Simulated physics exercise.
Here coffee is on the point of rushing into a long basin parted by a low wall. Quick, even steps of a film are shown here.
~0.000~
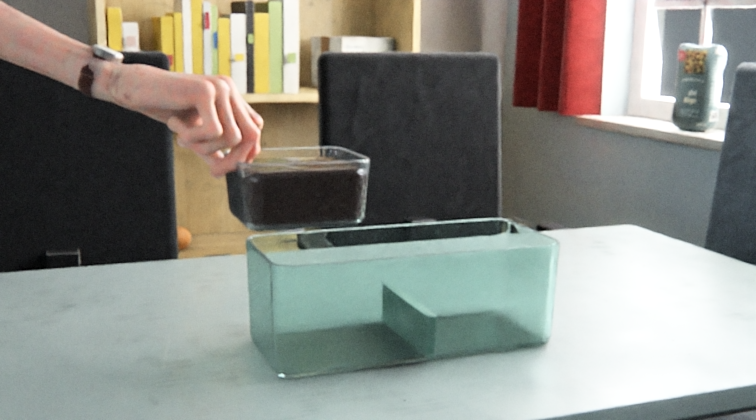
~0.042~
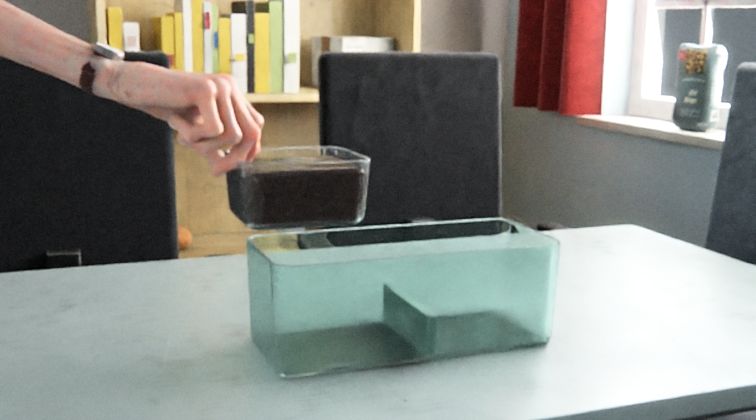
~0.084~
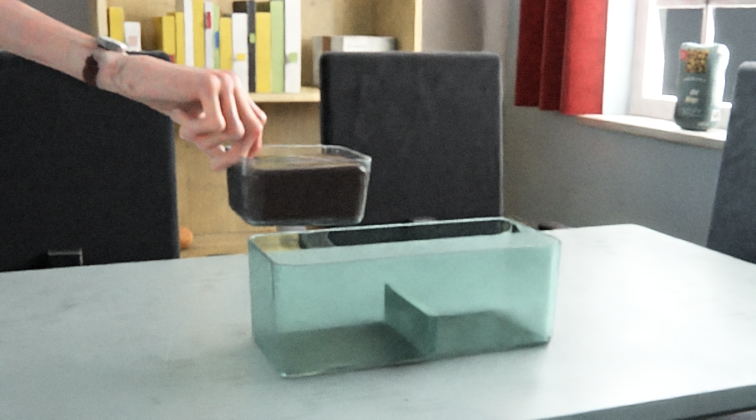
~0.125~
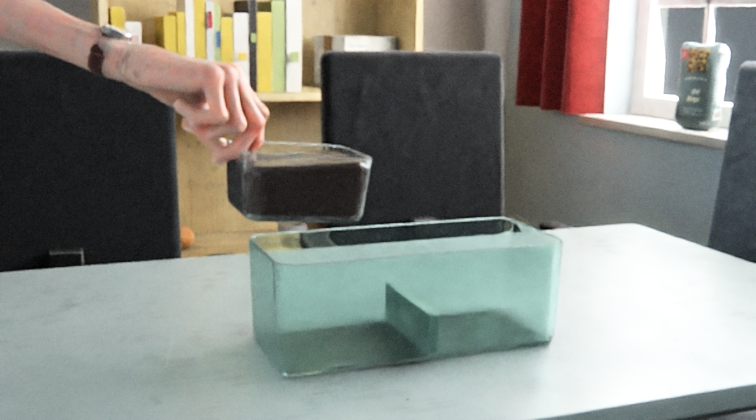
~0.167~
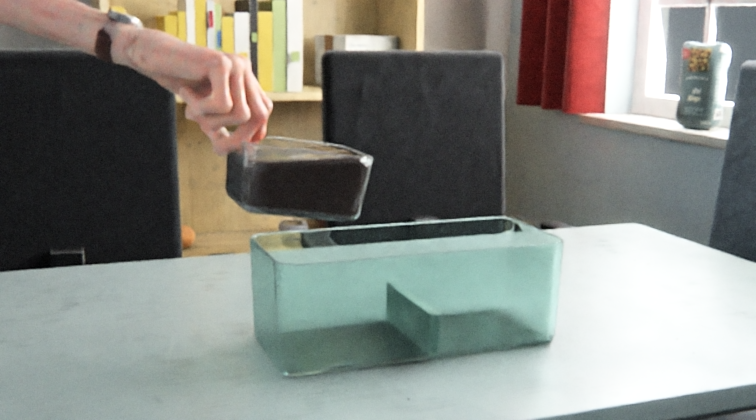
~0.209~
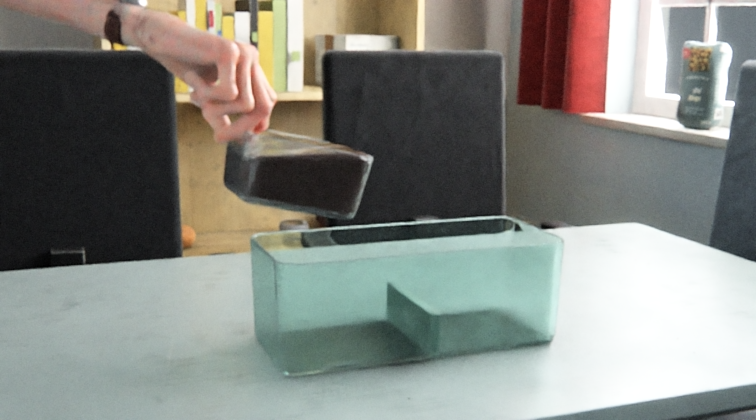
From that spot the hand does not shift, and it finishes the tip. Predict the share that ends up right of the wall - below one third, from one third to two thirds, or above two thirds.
The share is above two thirds.
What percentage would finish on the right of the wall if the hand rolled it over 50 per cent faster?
Something like 75 percent.
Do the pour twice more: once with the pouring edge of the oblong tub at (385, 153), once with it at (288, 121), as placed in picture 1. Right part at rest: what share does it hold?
You'd get around 90 per cent and then around 20 per cent.
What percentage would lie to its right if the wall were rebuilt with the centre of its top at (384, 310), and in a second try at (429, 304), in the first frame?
The first position gives around 85 percent, the second around 60 percent.
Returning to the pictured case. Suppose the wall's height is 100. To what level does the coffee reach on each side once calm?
The left side ends up close to 10, the right side close to 60.
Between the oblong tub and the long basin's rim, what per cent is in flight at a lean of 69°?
Around 35 in a hundred.
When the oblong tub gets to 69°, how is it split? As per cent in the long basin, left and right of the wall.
Left 5 per cent, right 5 per cent.
A moment on, the oblong tub is tipped part way and 53 per cent is still to pour, 4 is left of the wall and 6 right of it.
Next, the oblong tub is tipped on its side and 8 per cent is still to pour, 6 is left of the wall and 72 right of it.
Then the oblong tub is tipped on its side and 1 per cent is still to pour, 13 is left of the wall and 81 right of it.
Later the oblong tub is tipped on its side and 0 per cent is still to pour, 15 is left of the wall and 81 right of it.
In the end 15 per cent lies left of the wall, 81 right of it and 4 outside.
